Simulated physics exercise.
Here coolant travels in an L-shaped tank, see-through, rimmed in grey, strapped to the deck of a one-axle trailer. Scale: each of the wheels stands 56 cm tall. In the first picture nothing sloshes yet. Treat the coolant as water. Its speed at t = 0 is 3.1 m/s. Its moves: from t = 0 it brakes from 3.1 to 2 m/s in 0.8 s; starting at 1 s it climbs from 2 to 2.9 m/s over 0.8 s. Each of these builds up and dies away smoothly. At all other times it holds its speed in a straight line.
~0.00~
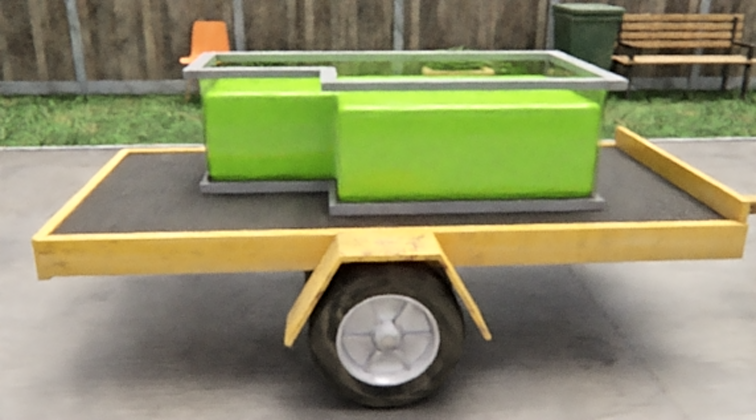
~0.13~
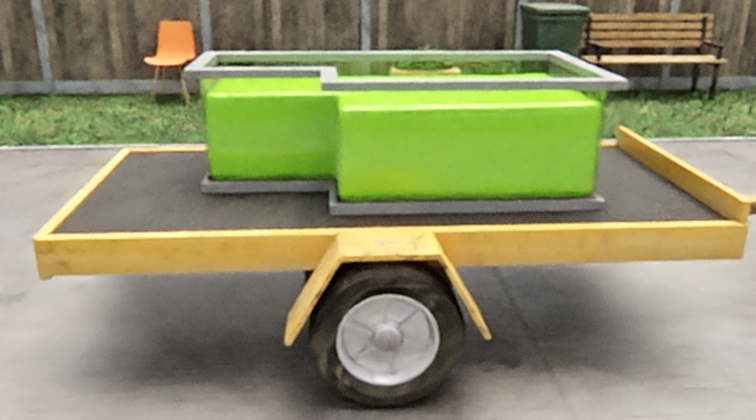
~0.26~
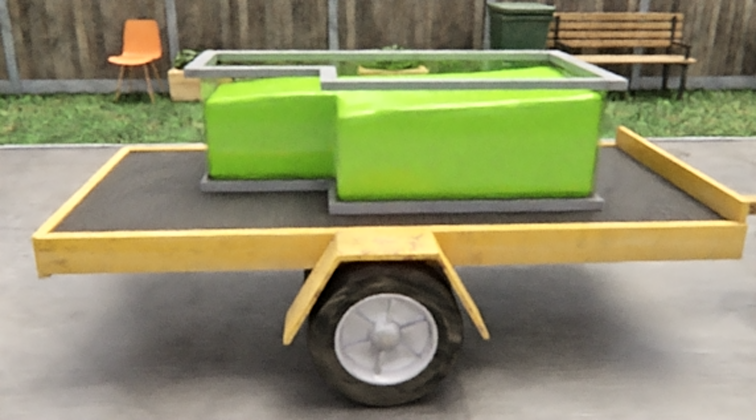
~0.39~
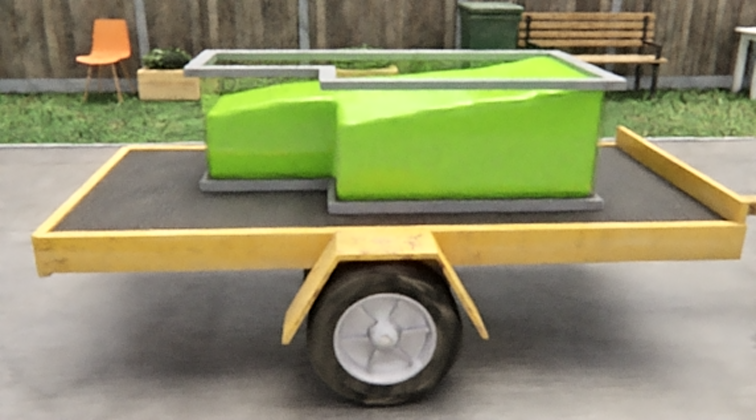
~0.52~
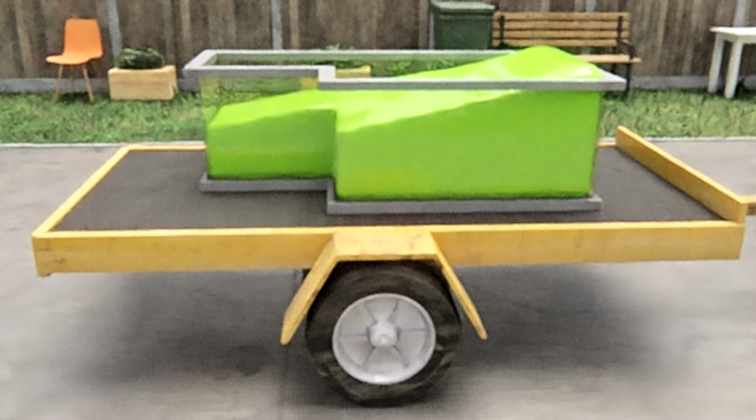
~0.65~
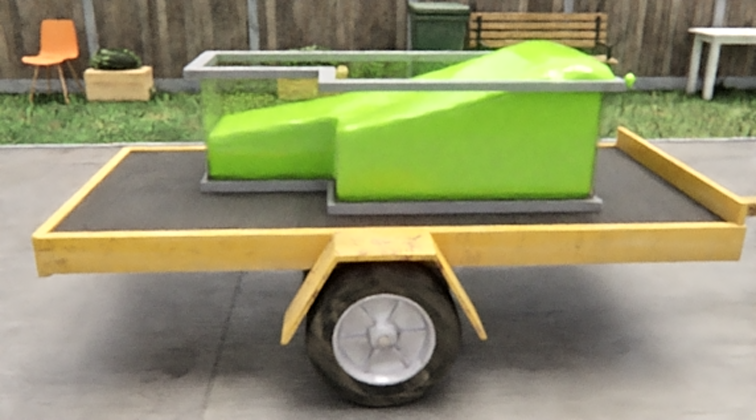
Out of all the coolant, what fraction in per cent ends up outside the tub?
About 16 per cent.
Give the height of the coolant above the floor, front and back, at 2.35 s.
Front 42 cm, back 34 cm.
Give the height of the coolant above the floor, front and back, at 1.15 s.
About 40 cm in front and 24 cm behind.
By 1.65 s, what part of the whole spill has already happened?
Some 20 per cent by then.
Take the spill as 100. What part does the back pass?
Some 60 per cent of it.
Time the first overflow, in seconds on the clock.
At about 0.9 s.
Then, 1.15 s in, it stands 24 cm high behind and 40 cm in front; 3 per cent has gone over the front.
Then, 1.65 s in, it stands 74 cm high behind and 18 cm in front; 3 per cent has gone over the front.
Then, 2.35 s in, it stands 35 cm high behind and 42 cm in front; 14 per cent has gone over the back.
Then, 4.78 s in, 16 per cent has gone over the back, 58 of 365 litres.
